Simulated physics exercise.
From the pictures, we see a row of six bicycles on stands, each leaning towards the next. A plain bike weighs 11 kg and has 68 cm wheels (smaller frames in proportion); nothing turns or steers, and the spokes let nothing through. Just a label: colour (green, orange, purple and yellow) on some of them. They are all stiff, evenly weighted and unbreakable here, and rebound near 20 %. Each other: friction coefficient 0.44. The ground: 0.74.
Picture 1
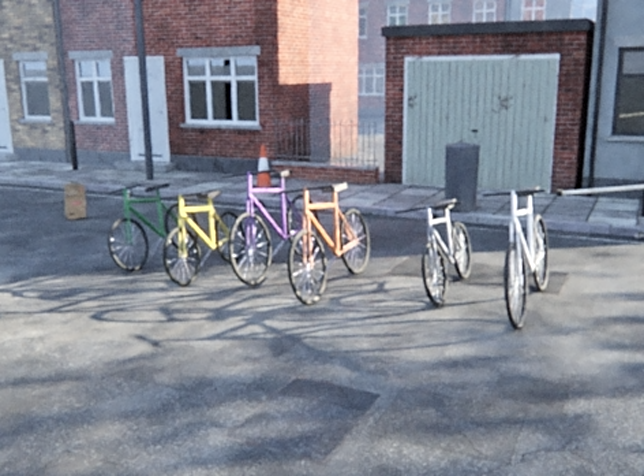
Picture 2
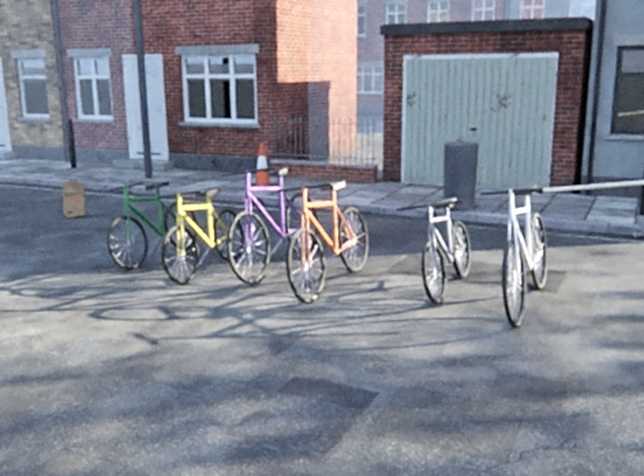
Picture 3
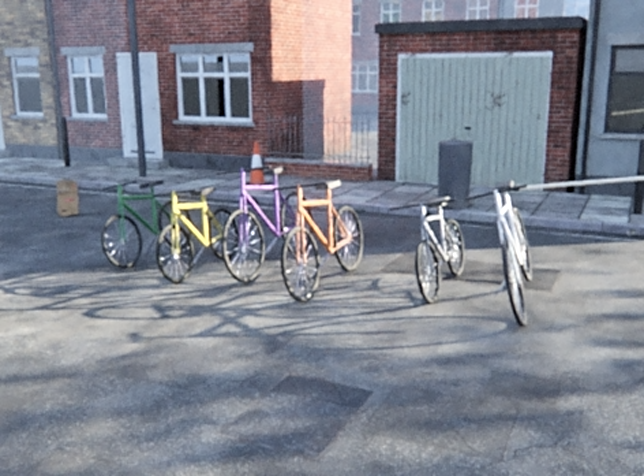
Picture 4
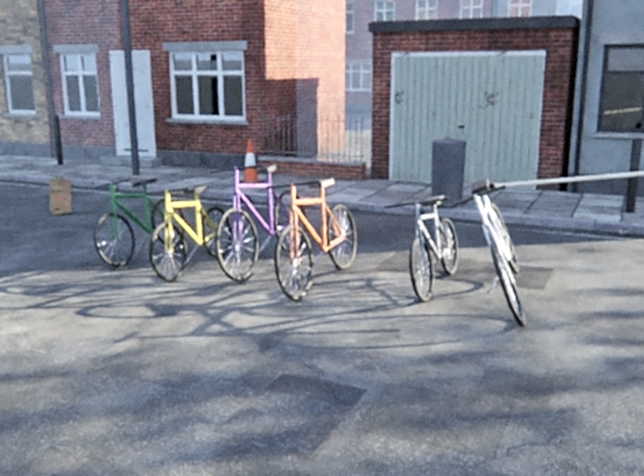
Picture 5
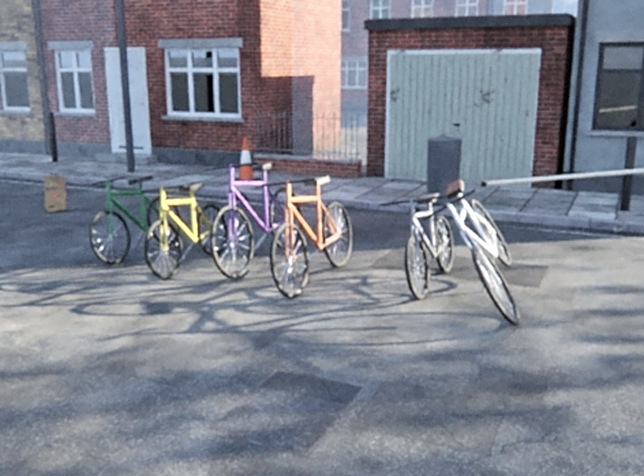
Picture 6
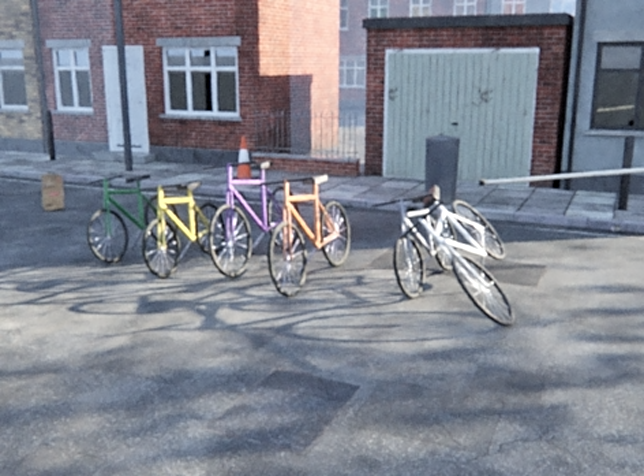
White bicycle at right of a row leaning left against the neighbouring white one as a pole pushes it, then both tilting further.
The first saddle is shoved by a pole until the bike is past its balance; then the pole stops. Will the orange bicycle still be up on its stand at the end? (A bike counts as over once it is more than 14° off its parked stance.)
Well, that one holds firm.
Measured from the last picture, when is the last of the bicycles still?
At roughly 1.0 seconds.
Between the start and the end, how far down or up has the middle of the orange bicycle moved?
It finishes some 0 cm lower than at the start.
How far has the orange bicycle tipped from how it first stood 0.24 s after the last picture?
Roughly 0°.
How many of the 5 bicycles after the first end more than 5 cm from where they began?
Total tallied: 1.
Then, 0.24 s on from the sixth picture, 1 of the 5 other bicycles over; orange bicycle unmoved.
Finally, 1 of the 5 other bicycles over; orange bicycle unmoved; green bicycle unmoved; yellow bicycle unmoved. Four left standing. Seen by the last camera, middles, orange bicycle near (310, 226), green bicycle near (133, 212).
